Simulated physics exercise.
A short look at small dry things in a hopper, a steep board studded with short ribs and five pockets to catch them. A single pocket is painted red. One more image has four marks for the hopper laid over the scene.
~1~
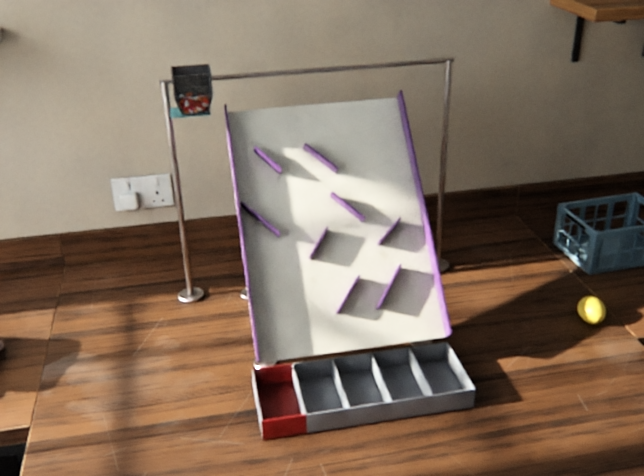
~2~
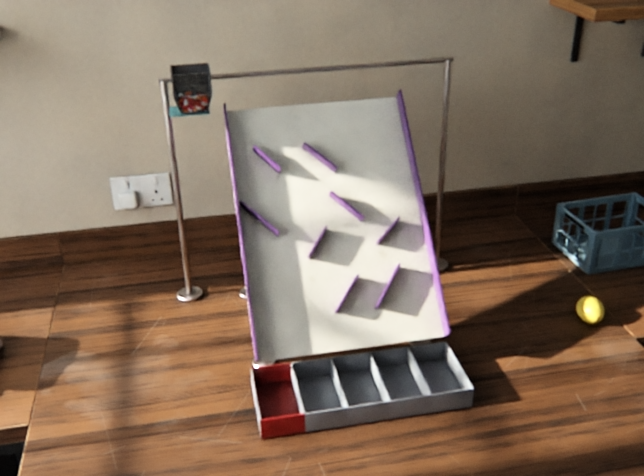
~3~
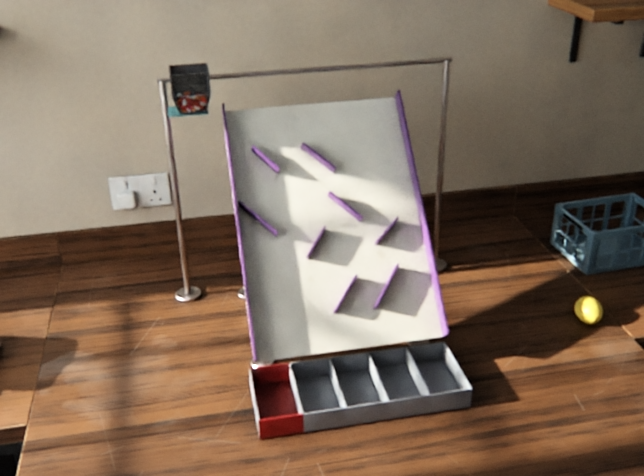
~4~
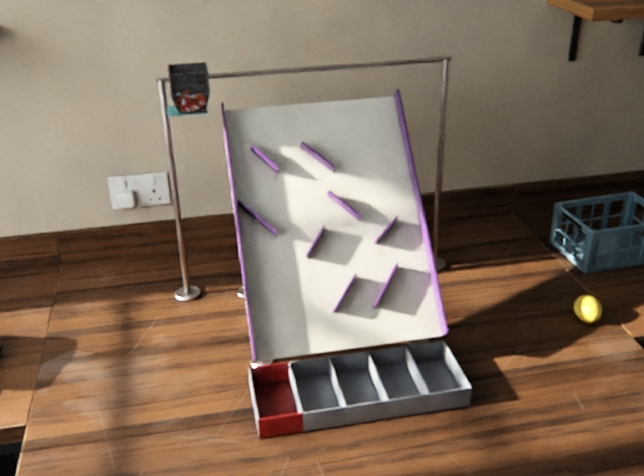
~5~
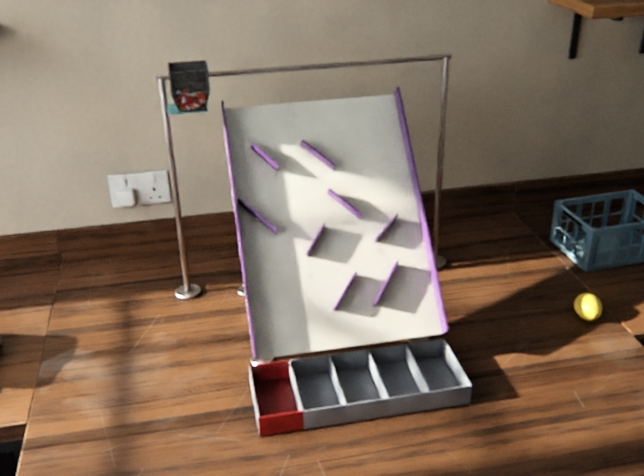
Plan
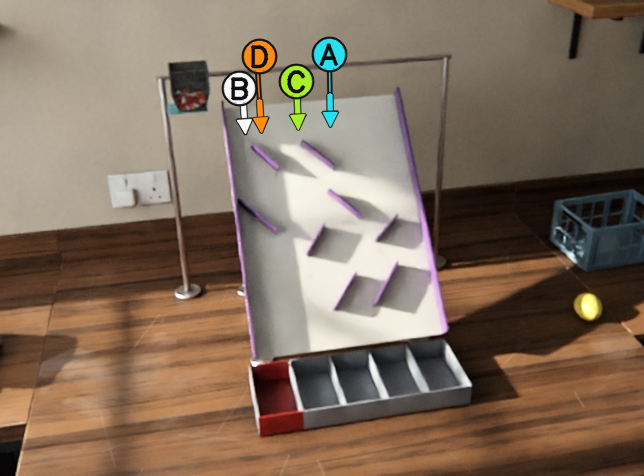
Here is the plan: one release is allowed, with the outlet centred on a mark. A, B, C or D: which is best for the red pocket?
Mark D.
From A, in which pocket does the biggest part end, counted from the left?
The third.
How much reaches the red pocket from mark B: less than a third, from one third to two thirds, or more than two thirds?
Mark B gives less than a third.
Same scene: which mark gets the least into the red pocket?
A.
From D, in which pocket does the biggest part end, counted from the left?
It is the first one.
On the marked copy, mark A meets the board at (330, 121); mark B meets the board at (245, 128); mark C meets the board at (298, 124); mark D meets the board at (261, 127).
Choosing A, not one piece in the red pocket, every piece in other pockets.
Choosing B, roughly a quarter in the red pocket, the larger part in other pockets.
Choosing C, roughly a quarter in the red pocket, the larger part in other pockets.
Choosing D, roughly two thirds in the red pocket, roughly a third in other pockets, just a few held on the board.
